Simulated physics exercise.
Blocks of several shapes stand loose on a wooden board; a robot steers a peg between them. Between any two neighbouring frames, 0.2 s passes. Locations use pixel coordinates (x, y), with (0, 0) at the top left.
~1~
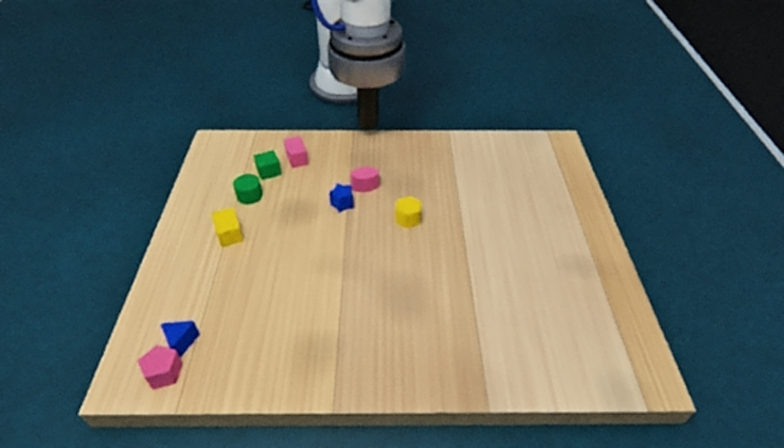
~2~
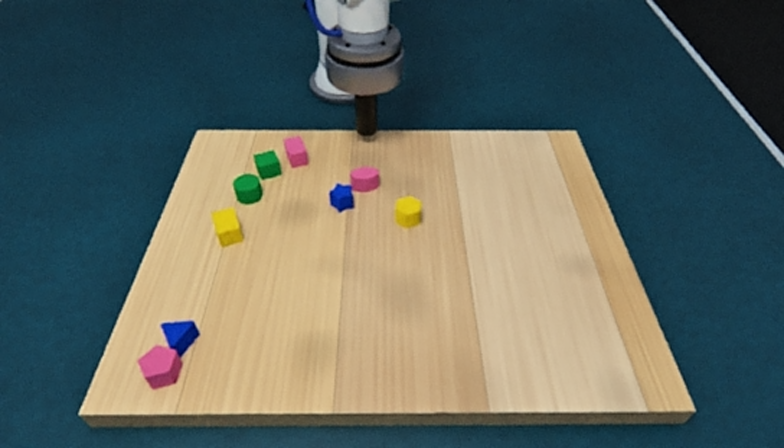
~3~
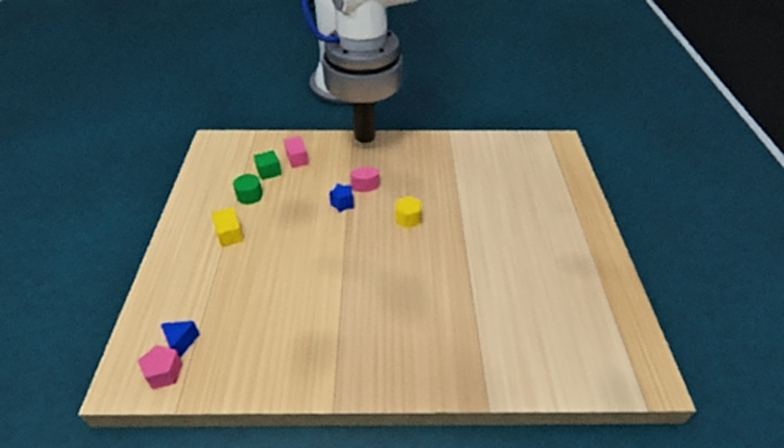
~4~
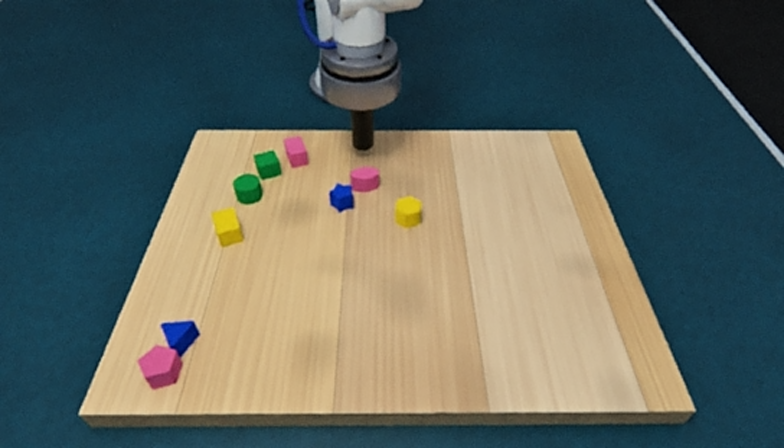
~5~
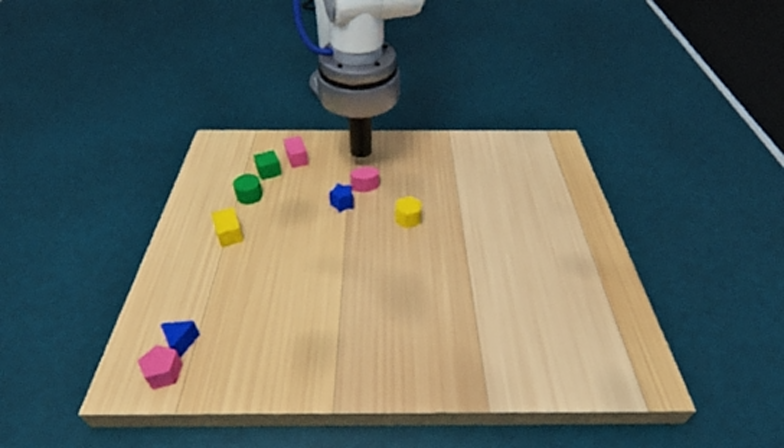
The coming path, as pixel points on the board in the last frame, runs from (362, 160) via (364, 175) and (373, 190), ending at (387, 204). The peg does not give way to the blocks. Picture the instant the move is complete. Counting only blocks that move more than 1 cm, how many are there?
Count: 1.
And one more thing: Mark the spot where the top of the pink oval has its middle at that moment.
I expect it at (374, 203).
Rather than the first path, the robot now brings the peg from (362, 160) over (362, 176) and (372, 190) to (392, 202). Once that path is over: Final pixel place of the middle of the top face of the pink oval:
It should be at (378, 200) by then.
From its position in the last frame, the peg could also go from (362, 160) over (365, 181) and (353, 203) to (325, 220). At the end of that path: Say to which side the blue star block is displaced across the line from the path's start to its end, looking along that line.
Its shift is rightward.
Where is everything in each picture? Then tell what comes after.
Peg tip (368, 123); block tops, pink oval (365, 173); yellow hexagonal block (409, 205), in the first frame.
Peg (367, 130); blocks unchanged, in the second frame.
Peg (365, 137); blocks unchanged, in the third frame.
Peg (363, 144); blocks unchanged, in the fourth frame.
Peg (361, 151); pink oval (365, 173); yellow hexagonal block (409, 205), in the fifth frame.
What follows on the original path. One third of the way, peg (364, 167); pink oval (365, 175).
Two thirds of the way, peg (373, 182); pink oval (370, 191), turned 30° clockwise.
At the end, peg (387, 195); pink oval (374, 203), turned 80° clockwise; yellow hexagonal block in place.
